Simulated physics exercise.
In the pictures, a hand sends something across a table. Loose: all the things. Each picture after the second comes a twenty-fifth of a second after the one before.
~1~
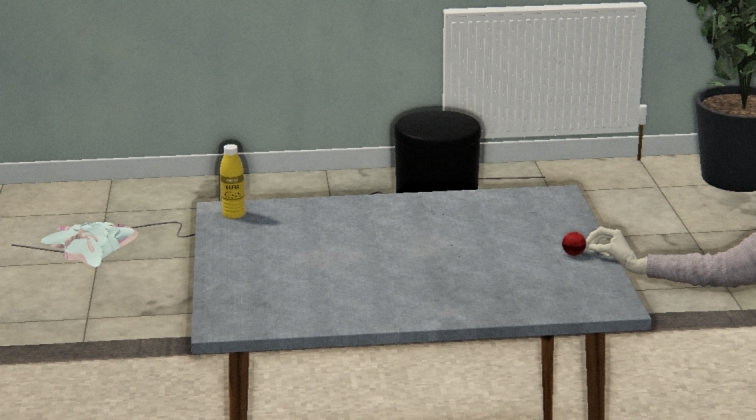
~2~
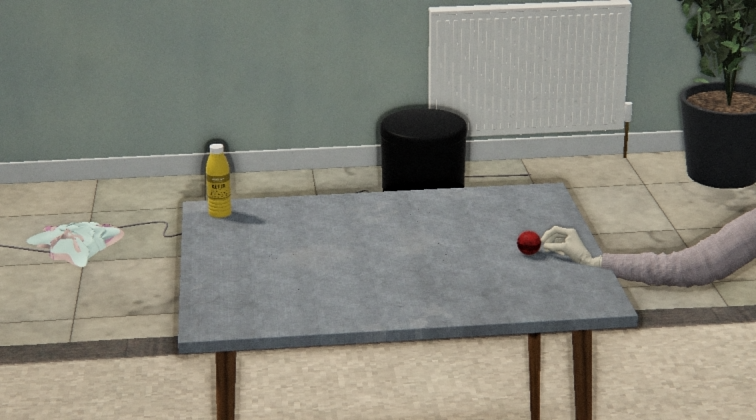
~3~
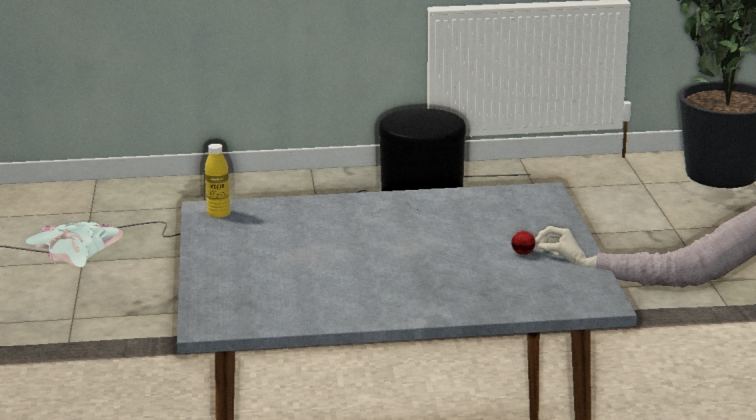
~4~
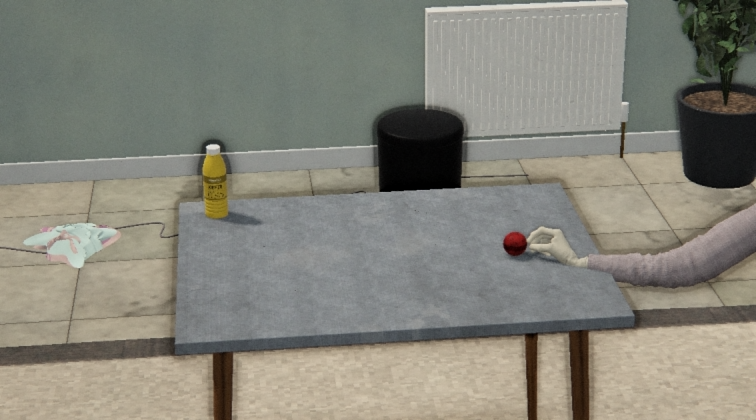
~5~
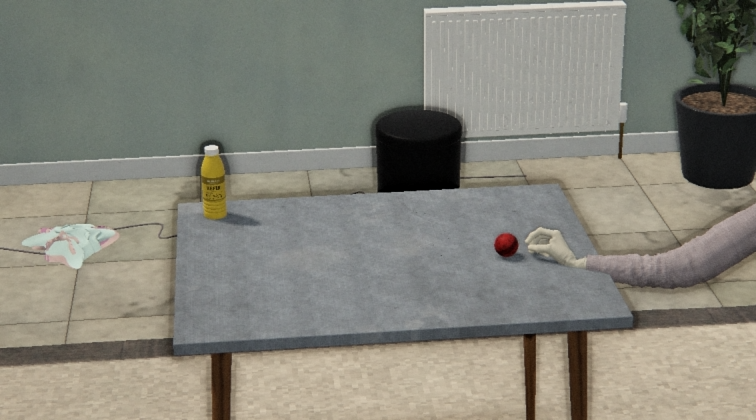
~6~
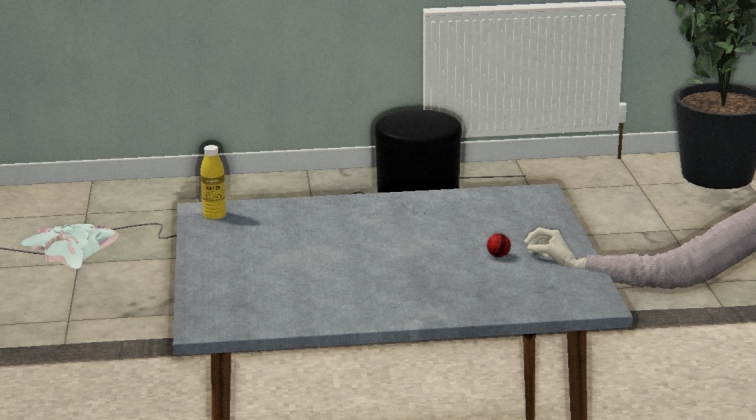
A hand slid a small red ball leftward from the right side of a gray table and let go, and the ball rolled a little farther left, with a yellow bottle standing at the back corner.
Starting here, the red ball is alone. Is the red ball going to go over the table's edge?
No: It finishes on the table.
Then, 0.20 s on from there, red ball shifted well along near (466, 247).
Then, 0.40 s on from there, red ball shifted well along near (437, 249).
Then, 0.70 s on from there, red ball shifted well along near (401, 251).
Then, 1.20 s on from there, red ball shifted well along near (362, 253).
In the end, moved from the start, red ball. At the end, from the last picture's camera, red ball near (347, 254).
